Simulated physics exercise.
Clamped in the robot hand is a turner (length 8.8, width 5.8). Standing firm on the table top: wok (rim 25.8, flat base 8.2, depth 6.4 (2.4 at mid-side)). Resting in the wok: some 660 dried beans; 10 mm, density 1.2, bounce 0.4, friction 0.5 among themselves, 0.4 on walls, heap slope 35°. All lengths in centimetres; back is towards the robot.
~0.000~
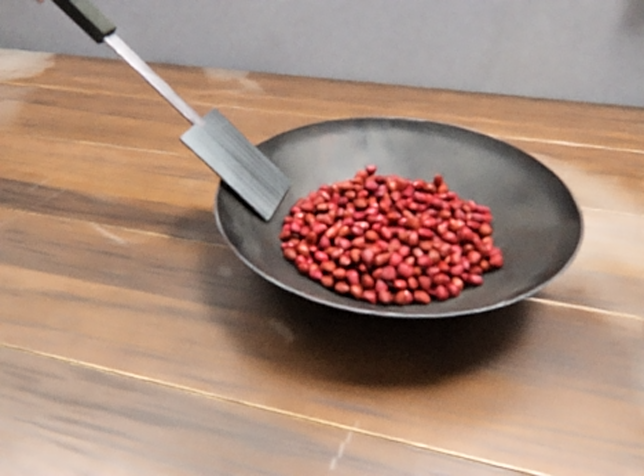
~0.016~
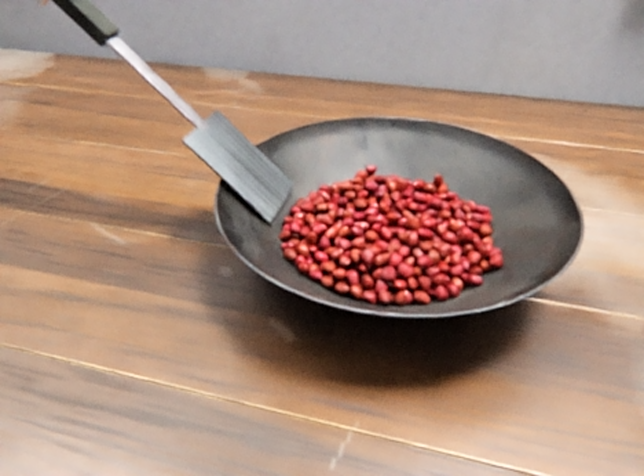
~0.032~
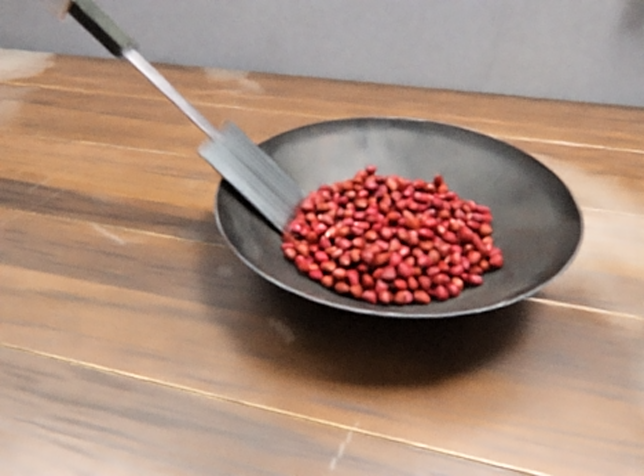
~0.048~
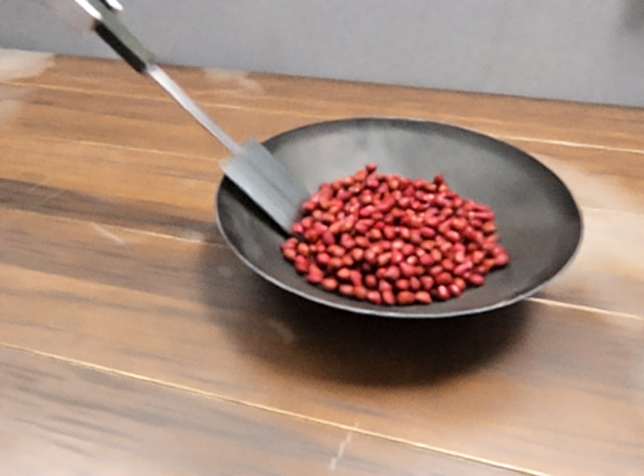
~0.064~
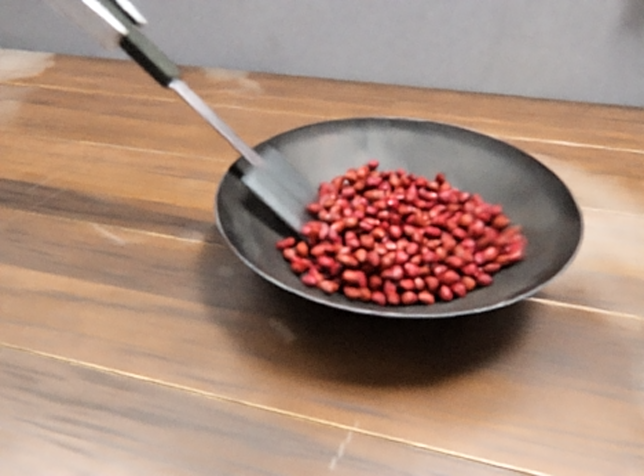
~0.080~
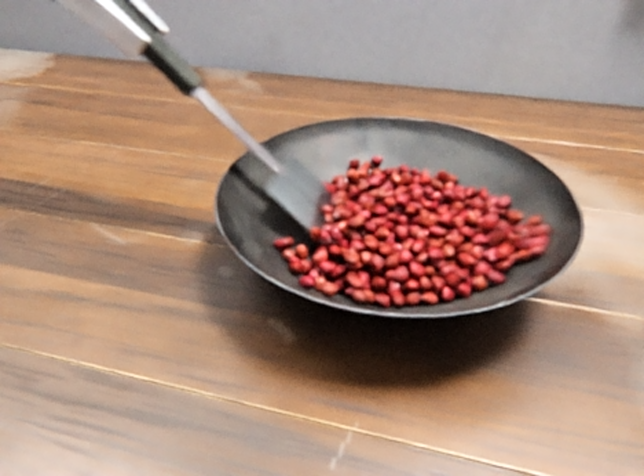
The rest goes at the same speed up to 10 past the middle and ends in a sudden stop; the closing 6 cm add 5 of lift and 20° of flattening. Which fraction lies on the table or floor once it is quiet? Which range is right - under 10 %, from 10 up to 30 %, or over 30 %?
Right range: Over 30 %.
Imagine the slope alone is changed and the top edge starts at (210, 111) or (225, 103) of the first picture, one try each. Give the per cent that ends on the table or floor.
First try roughly 40 percent, second try roughly 45 percent.
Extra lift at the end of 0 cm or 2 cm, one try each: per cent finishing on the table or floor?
It works out to some 40 per cent for the first setting and some 40 per cent for the second.
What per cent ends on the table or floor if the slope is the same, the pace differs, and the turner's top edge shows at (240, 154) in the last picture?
Near 25 in a hundred.
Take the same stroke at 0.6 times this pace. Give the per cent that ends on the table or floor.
I'd put it around 25 per cent.
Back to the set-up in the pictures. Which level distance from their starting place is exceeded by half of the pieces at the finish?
Level distance of around 6 cm.
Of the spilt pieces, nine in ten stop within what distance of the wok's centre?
Around 60 centimetres.
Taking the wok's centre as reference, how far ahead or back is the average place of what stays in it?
The kept load is shifted forward by about 3.0 cm.
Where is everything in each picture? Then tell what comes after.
Turner top edge at (198, 122), sloping 44°; upper third of the load around (388, 225), from x 285 to 495, top at y 170; 658 in the wok, in the first picture.
Turner top edge at (201, 124), sloping 44°; upper third of the load around (388, 225), from x 285 to 495, top at y 170, in the second picture.
Turner top edge at (215, 136), sloping 44°; upper third of the load around (388, 225), from x 290 to 495, top at y 170, in the third picture.
Turner top edge at (237, 151), sloping 44°; upper third of the load around (388, 226), from x 290 to 500, top at y 170, in the fourth picture.
Turner top edge at (258, 163), sloping 44°; upper third of the load around (396, 225), from x 285 to 515, top at y 165, in the fifth picture.
Turner top edge at (279, 171), sloping 44°; upper third of the load around (419, 223), from x 280 to 540, top at y 160; 658 in the wok, in the sixth picture.
After 0.12 s, sloping 44°, highest piece 8 above the table; 657 in the wok, 1 on the blade or in flight.
After 0.16 s, sloping 38°, highest piece 9 above the table; 649 in the wok, 9 on the blade or in flight.
After 0.38 s, sloping 24°, highest piece 22 above the table; 405 in the wok, 111 on the table or floor, 142 on the blade or in flight.
After 1.43 s, sloping 24°, highest piece 7 above the table; 405 in the wok, 253 on the table or floor.
At rest, 405 in the wok, 253 on the table or floor. That is 38 % on the table or floor.
